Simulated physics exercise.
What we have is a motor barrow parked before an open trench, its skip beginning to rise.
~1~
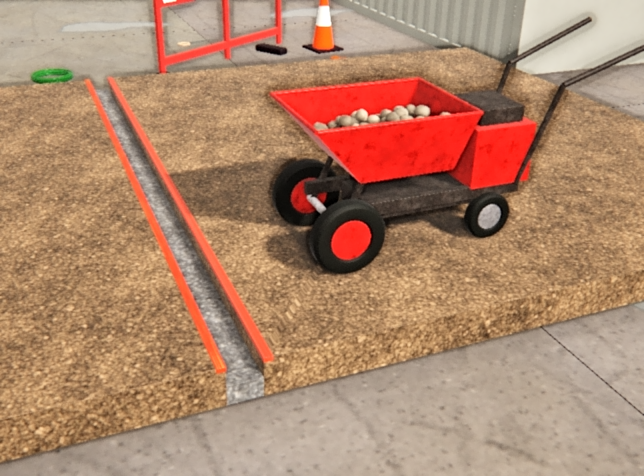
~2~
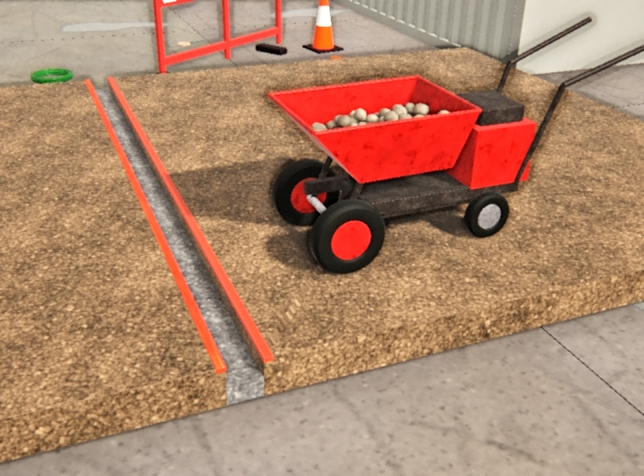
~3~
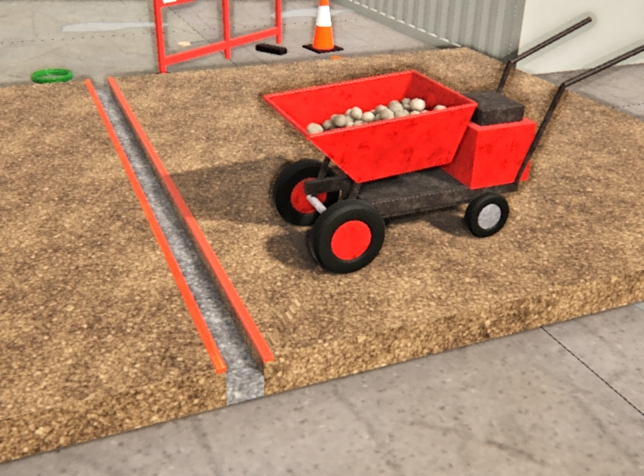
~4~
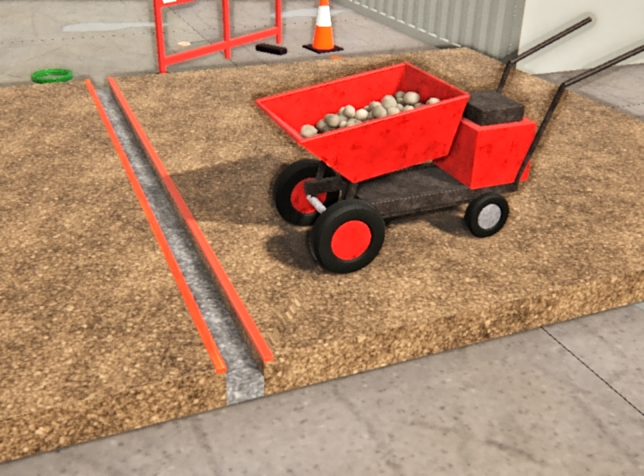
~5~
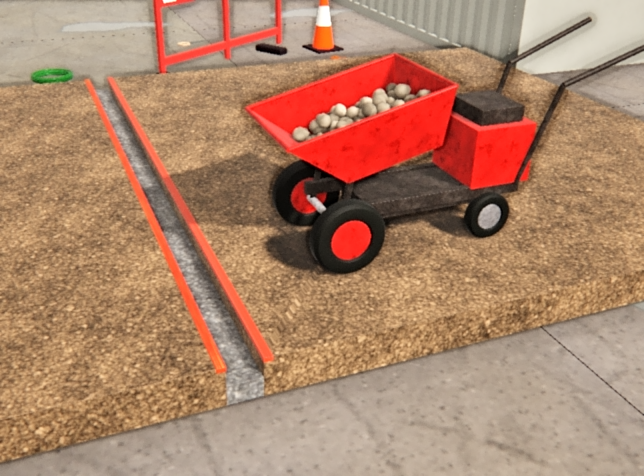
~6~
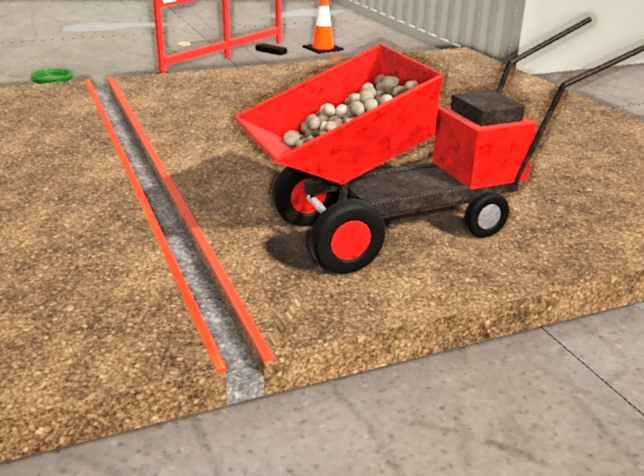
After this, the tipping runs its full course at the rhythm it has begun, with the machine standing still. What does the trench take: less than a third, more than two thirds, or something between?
The trench takes from one third to two thirds.
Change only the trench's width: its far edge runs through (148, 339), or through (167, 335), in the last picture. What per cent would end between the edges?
Roughly 90 per cent, and 90 per cent.
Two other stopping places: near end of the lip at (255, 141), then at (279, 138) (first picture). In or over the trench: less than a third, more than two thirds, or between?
At the first place below one third, at the second under a third.
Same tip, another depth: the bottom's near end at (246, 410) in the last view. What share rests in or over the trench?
Roughly 70 in a hundred.
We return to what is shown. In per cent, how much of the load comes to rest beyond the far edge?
About 40 per cent.
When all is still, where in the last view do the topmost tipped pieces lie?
Close to (187, 262).
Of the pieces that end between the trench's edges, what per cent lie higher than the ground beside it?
Close to 40 per cent.
Soon after the last picture, skip tipped steeply; all in the skip.
A little later, skip tipped right over; about half in the skip; about a quarter in or heaped over the trench; a small part beyond it; a stray few falling.
Later still, skip tipped right over; a small part in the skip; about half in or heaped over the trench; about a third beyond it.
At rest, skip tipped right over; a small part in the skip; about half in or heaped over the trench; about a third beyond it.
